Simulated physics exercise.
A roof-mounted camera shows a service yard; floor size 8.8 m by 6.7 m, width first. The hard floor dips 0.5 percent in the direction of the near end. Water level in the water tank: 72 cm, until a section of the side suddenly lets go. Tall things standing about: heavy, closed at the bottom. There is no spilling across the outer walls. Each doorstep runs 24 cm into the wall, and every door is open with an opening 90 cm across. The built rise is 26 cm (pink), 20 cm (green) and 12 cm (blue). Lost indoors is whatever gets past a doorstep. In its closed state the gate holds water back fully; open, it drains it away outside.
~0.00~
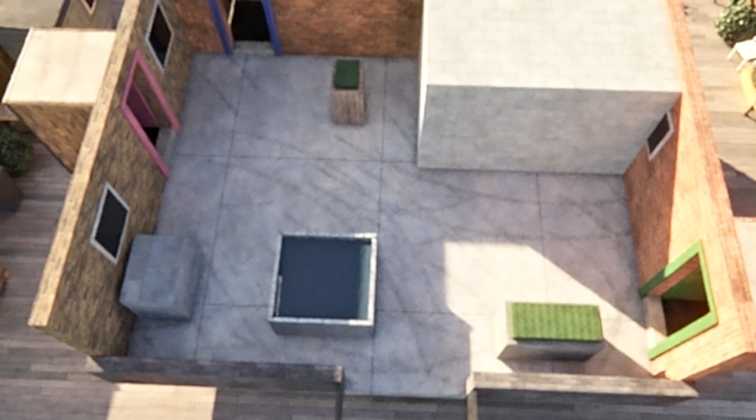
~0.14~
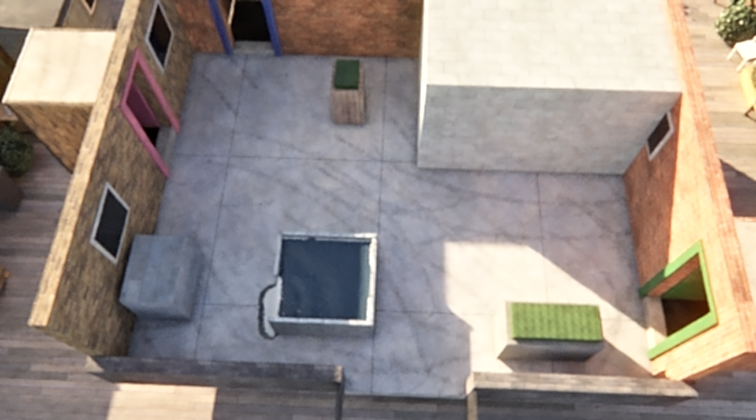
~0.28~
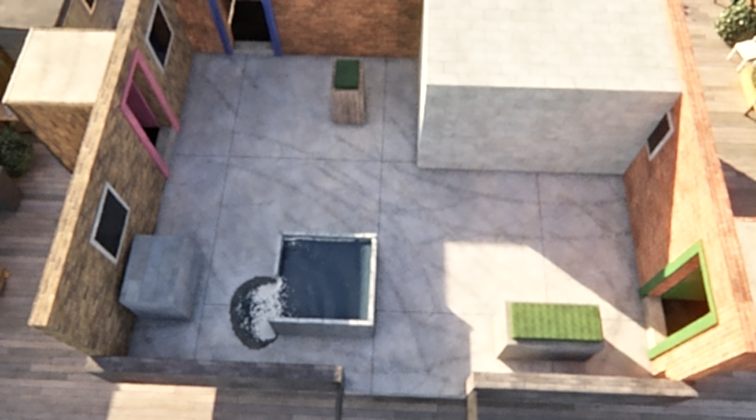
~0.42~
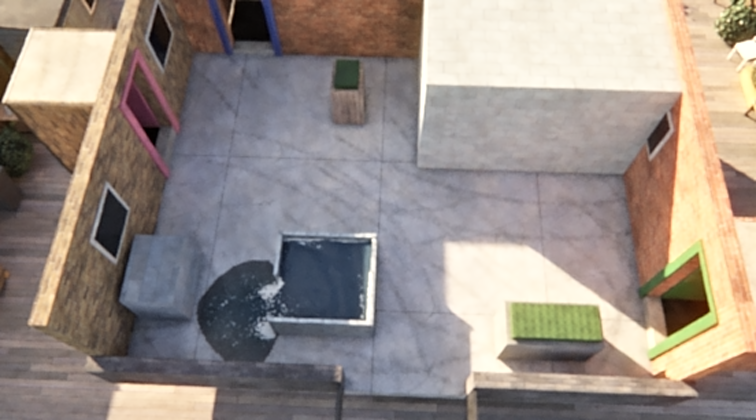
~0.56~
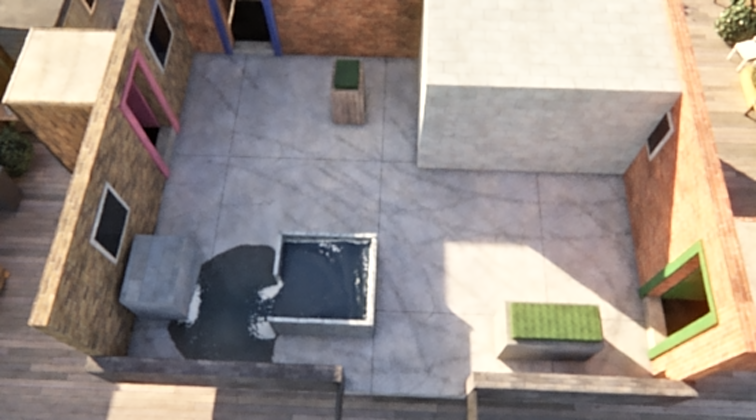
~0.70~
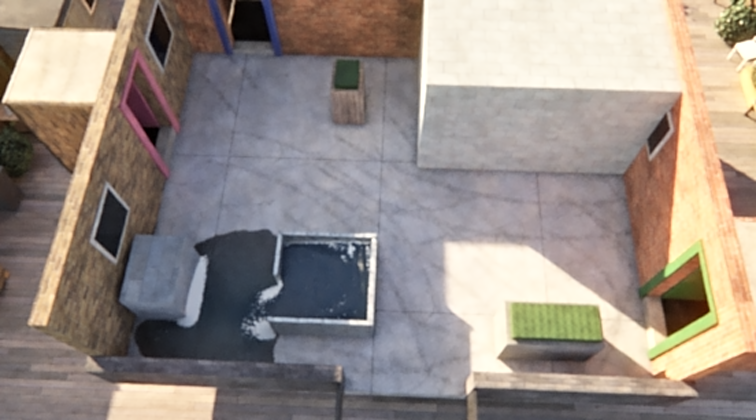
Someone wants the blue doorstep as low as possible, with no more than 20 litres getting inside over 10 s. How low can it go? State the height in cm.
Around 7.5 cm would do.
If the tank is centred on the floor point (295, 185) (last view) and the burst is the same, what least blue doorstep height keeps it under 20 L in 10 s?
In that case about 9.0 cm.
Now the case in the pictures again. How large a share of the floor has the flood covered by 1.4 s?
Roughly 10 percent.
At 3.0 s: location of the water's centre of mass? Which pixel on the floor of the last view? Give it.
Centre of the water: Approx. (250, 281) px.
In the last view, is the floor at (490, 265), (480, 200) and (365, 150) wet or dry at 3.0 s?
I'd mark them spared by the flood, spared by the flood and spared by the flood, respectively.
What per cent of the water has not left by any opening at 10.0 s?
Water still present: Approx. 94 %.
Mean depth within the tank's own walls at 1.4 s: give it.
Roughly 44 cm.
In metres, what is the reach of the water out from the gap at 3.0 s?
5.8 metres.
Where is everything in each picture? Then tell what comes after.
In the first frame, still water, 72 cm deep, in the water tank at (324, 278); the blue door at (245, 20) is dry.
In the second frame, water pours out at (279, 305) and has run 0.3 m, to (263, 302); about 9 cm deep outside, 72 cm at the back.
In the third frame, the gap is at (280, 306), the front 0.8 m out at (235, 308); the back of the water tank holds 72 cm.
In the fourth frame, the gap is at (280, 306), the front 1.4 m out at (202, 316); the back of the water tank holds 68 cm.
In the fifth frame, the gap is at (280, 306), the front 1.8 m out at (175, 333); the back of the water tank holds 61 cm.
In the sixth frame, the gap is at (280, 306), the front 2.3 m out at (142, 338); the back of the water tank holds 62 cm; 4.3 m in a straight line remain to the blue door at (245, 20).
After 1.4 s water covers 10 % of the floor, deepest (54 cm) near (126, 366); it has not reached the blue door.
After 3.0 s water covers 30 % of the floor, deepest (31 cm) near (126, 366); it has not reached the blue door.
After 10.0 s water covers 70 % of the floor, deepest (8 cm) near (126, 366); 5 cm at the blue door, 5 litres in over its 12 cm doorstep.
At the blue door as built, the water arrived by 3.7 s and peaked near 16 cm at 4.0 s.
With a doorstep of 7 cm, 24 litres would have come in within the 10 s; with 8.5 cm, 14 litres. So under 20 litres takes about 7.5 cm.
